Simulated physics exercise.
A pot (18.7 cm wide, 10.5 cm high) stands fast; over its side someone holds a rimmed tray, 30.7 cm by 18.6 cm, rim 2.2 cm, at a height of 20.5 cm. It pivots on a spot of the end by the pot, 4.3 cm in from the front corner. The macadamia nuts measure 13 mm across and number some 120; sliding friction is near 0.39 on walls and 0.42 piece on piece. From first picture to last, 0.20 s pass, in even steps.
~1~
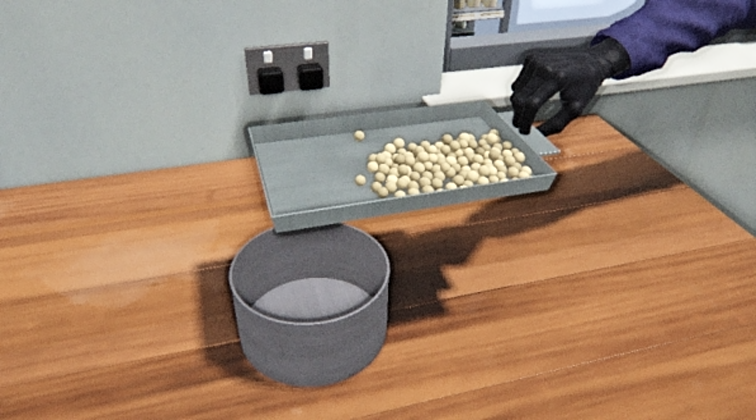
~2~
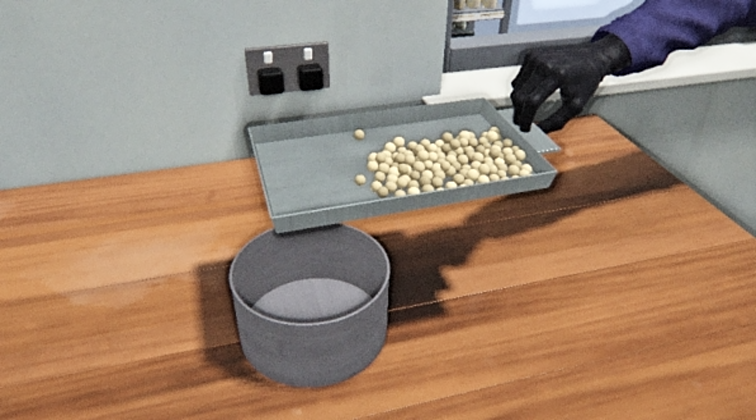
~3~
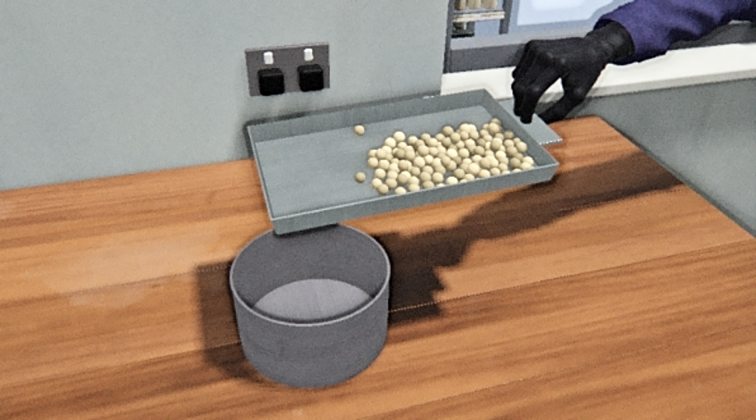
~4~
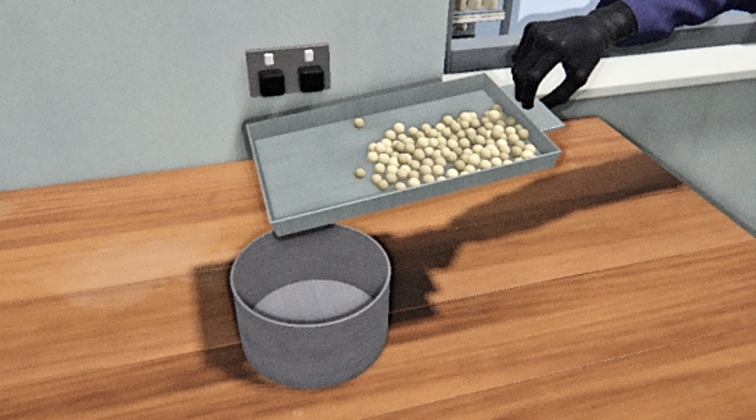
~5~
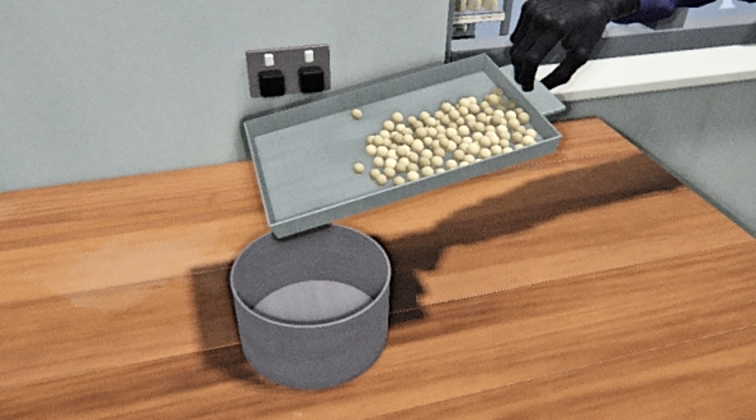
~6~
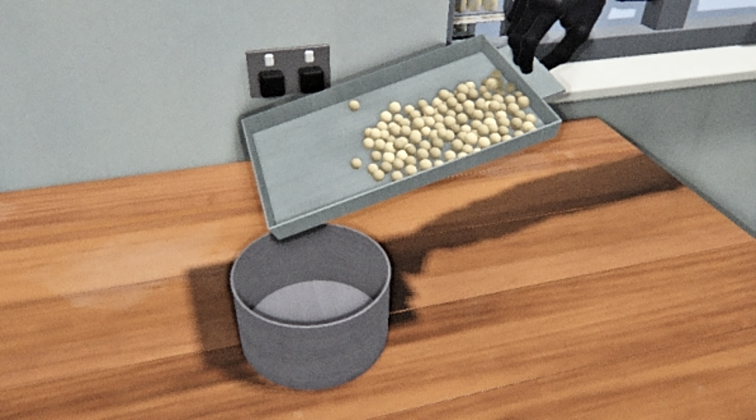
On a wooden counter against a pale wall with a double socket, a black-gloved hand holds a rimmed grey tray of round, cream-coloured nuts above a grey pot. The hand slowly raises the tray's right end, steepening its slope down to the left, while the nuts stay clustered toward the right.
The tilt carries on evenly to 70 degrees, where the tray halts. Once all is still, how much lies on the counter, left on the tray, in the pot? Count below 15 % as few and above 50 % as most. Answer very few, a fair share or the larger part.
Counter: The larger part, tray: A fair share, pot: Very few.
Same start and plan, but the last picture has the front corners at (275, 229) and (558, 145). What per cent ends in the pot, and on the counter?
Pot 10, counter 55.
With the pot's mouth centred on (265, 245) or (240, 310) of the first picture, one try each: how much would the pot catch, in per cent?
About 5 and 60 per cent.
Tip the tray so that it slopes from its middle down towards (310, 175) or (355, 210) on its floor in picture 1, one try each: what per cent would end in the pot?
About 0 and 5 per cent.
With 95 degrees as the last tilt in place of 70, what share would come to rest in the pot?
Then about 10 per cent.
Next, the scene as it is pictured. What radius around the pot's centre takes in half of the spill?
Some 30 cm.
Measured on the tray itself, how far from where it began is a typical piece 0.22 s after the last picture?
Some 4 cm.
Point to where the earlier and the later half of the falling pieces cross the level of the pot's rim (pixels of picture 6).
First near (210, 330), later near (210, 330).
Then, 0.22 s after the last picture, tilt 44 degrees; the tray holds 100 %, the pot 0 %.
Then, 0.37 s after the last picture, tilt 62 degrees; the tray holds 100 %, the pot 0 %.
Then, 0.64 s after the last picture, tilt 70 degrees; the tray holds 35 %, the pot 0 %.
In the end, counter 70 %, tray 25 %, pot 5 %.
